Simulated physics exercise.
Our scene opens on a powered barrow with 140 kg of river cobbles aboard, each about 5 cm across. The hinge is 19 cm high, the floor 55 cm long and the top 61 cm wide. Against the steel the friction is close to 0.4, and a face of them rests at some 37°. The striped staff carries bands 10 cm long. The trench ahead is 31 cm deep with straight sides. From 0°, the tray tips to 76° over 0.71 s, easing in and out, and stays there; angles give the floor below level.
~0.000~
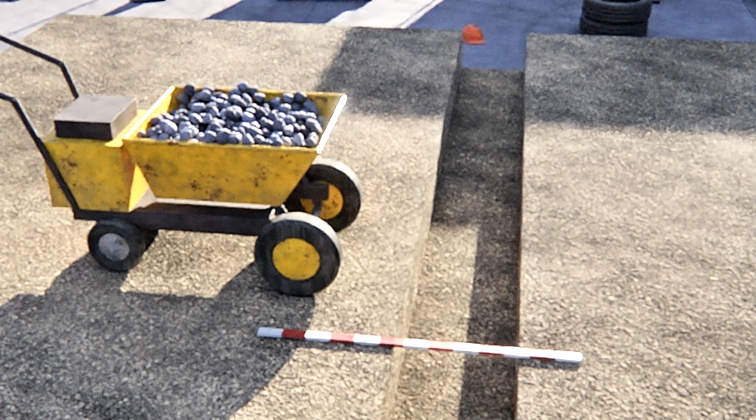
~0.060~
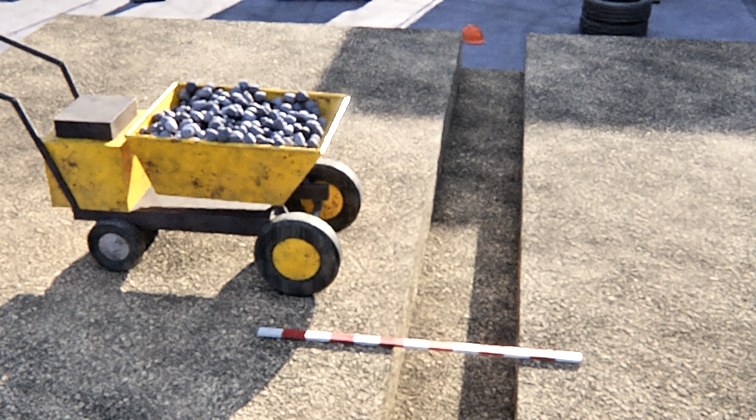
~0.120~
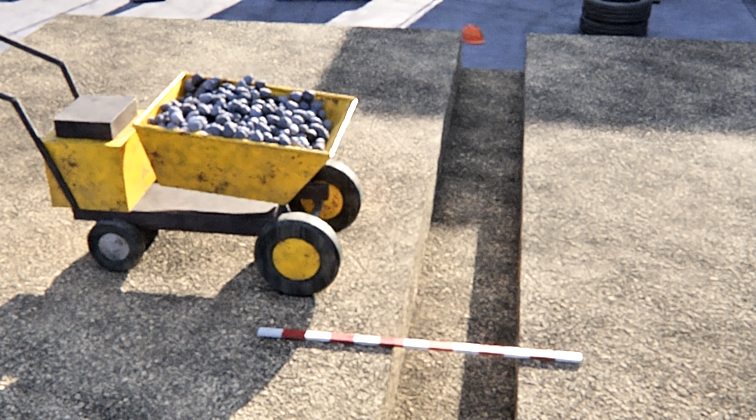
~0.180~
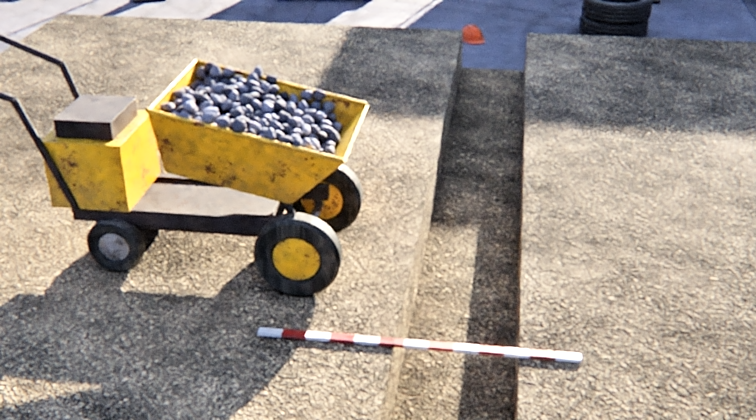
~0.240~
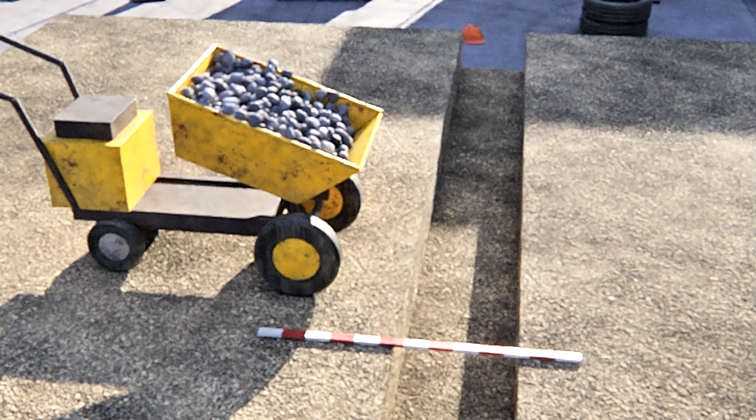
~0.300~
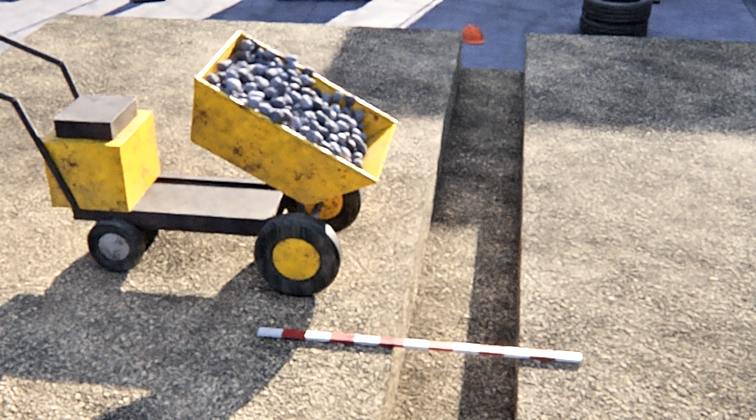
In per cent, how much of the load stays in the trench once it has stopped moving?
I would say about 91 per cent.
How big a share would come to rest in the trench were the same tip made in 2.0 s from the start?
Near 100 per cent.
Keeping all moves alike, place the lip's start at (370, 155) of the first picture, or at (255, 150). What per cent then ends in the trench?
It comes to about 45 and 85 in a hundred.
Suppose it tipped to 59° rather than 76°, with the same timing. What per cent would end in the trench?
It would come to about 55 percent.
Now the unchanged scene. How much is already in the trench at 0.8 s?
By that point it's something like 45 in a hundred.
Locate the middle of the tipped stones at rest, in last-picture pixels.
Roughly (480, 317), I'd say.
After 0.5 s the floor is at 64°; 100 % in the tray; the foremost stones are at (418, 198).
After 0.8 s the floor is at 76°; 54 % in the tray, 46 % in the trench; the foremost stones are at (516, 288).
After 1.2 s the floor is at 76°; 12 % in the tray, 79 % in the trench, 9 % past the trench; the foremost stones are at (648, 285).
After 3.1 s the floor is at 76°; 0 % in the tray, 91 % in the trench, 9 % past the trench; the foremost stones are past the picture's edge.
